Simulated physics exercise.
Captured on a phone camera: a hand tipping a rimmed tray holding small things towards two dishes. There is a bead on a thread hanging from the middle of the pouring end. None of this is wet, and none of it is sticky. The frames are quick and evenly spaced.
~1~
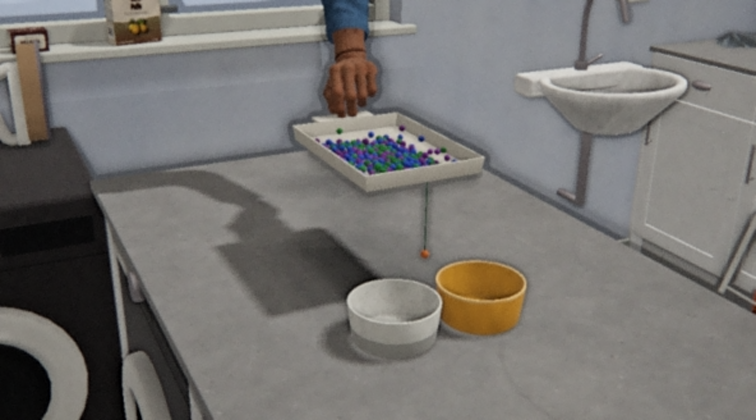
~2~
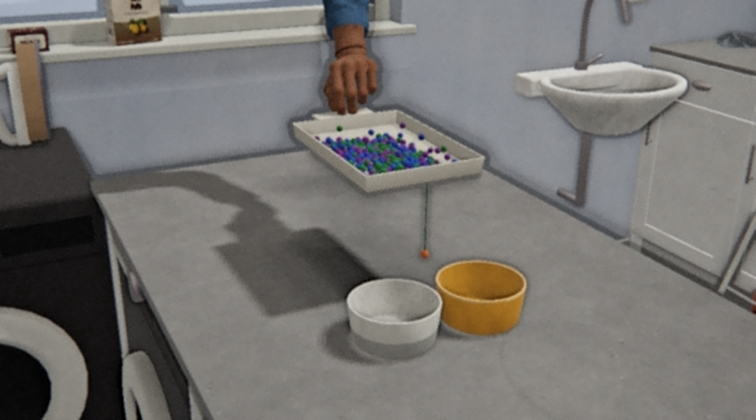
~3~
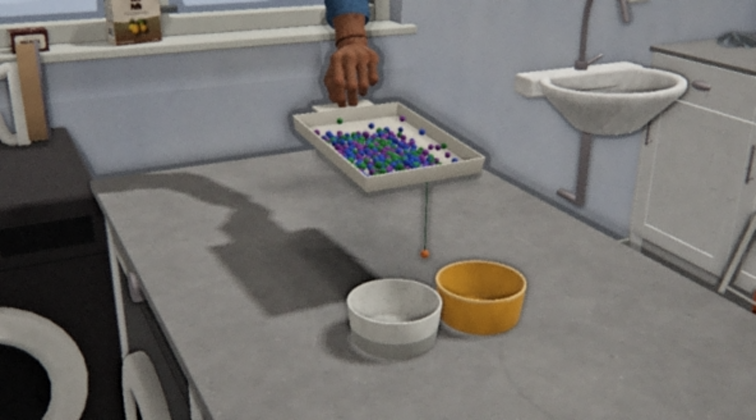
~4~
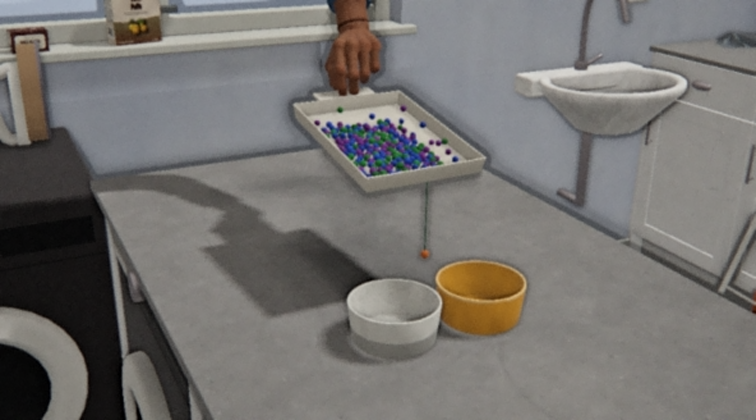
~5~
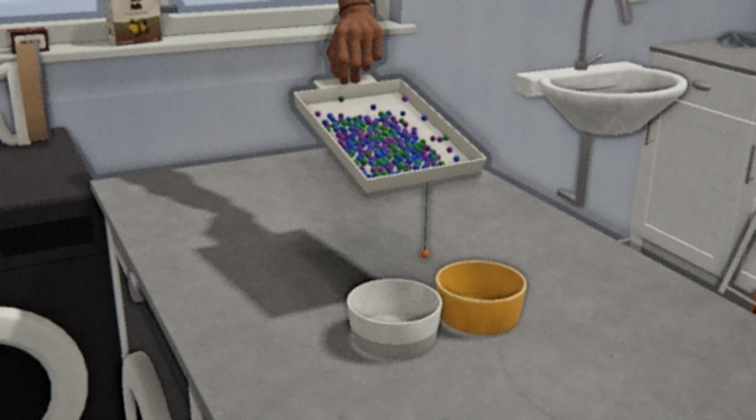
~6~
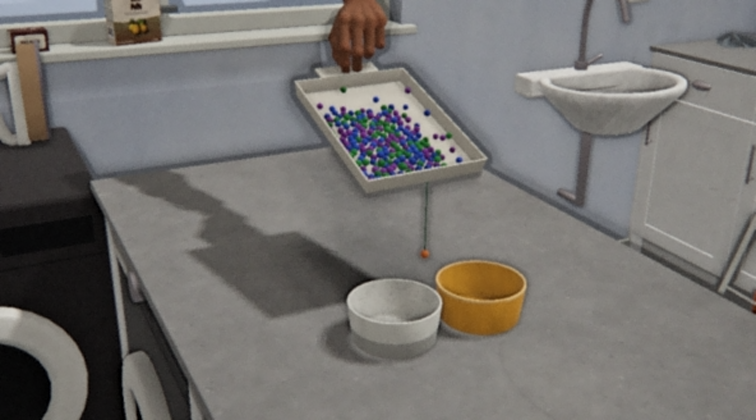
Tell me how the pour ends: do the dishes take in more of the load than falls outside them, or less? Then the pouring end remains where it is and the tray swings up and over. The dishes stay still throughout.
Majority caught.
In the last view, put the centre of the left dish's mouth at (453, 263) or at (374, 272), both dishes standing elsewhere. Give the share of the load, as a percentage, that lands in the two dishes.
First placement: 10 per cent; second placement: 10 per cent.
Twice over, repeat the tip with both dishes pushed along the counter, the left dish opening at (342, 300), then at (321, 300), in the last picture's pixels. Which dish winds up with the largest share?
First place: The rightmost one; second place: The rightmost one.
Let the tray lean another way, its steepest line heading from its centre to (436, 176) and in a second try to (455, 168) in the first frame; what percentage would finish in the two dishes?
Shares, approx.: 80 %, then 20 %.
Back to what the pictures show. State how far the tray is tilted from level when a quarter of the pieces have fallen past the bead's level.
The angle is roughly 105° at that point.
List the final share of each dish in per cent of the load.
The share is 50 per cent in the left dish and 40 per cent in the right dish.
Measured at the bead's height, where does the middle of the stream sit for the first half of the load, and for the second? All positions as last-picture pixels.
At (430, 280) for the first part, then at (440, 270) for the others.
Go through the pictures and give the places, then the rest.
In the first frame, corners of the pouring end (367, 175) and (481, 157), level; middle of the load (383, 159), round plastic beads; left dish (417, 337); right dish (505, 314); bead on its thread (425, 254).
In the second frame, corners of the pouring end (367, 175) and (482, 157), level; middle of the load (383, 158).
In the third frame, corners of the pouring end (368, 176) and (482, 157), tipped barely, level across its low end; middle of the load (383, 155).
In the fourth frame, corners of the pouring end (368, 177) and (483, 157), tipped a little, level across its low end; middle of the load (383, 151).
In the fifth frame, corners of the pouring end (369, 178) and (483, 158), tipped a little, level across its low end; middle of the load (384, 147).
In the sixth frame, corners of the pouring end (369, 179) and (484, 158), tipped clearly, level across its low end; middle of the load (387, 146), the larger part on the move; left dish (417, 337); right dish (505, 314).
Just after the last frame, tray tipped steeply; almost all on the tray; just a few in the air.
A moment on, tray tipped past a quarter turn; roughly a quarter on the tray; about a tenth in the left dish; about a tenth in the right dish; just a few outside both; roughly half in the air.
Further on, tray tipped past a quarter turn; roughly half in the left dish; roughly a third in the right dish; about a tenth outside both.
When it is over, tray tipped past a quarter turn; roughly half in the left dish; roughly a third in the right dish; about a tenth outside both.
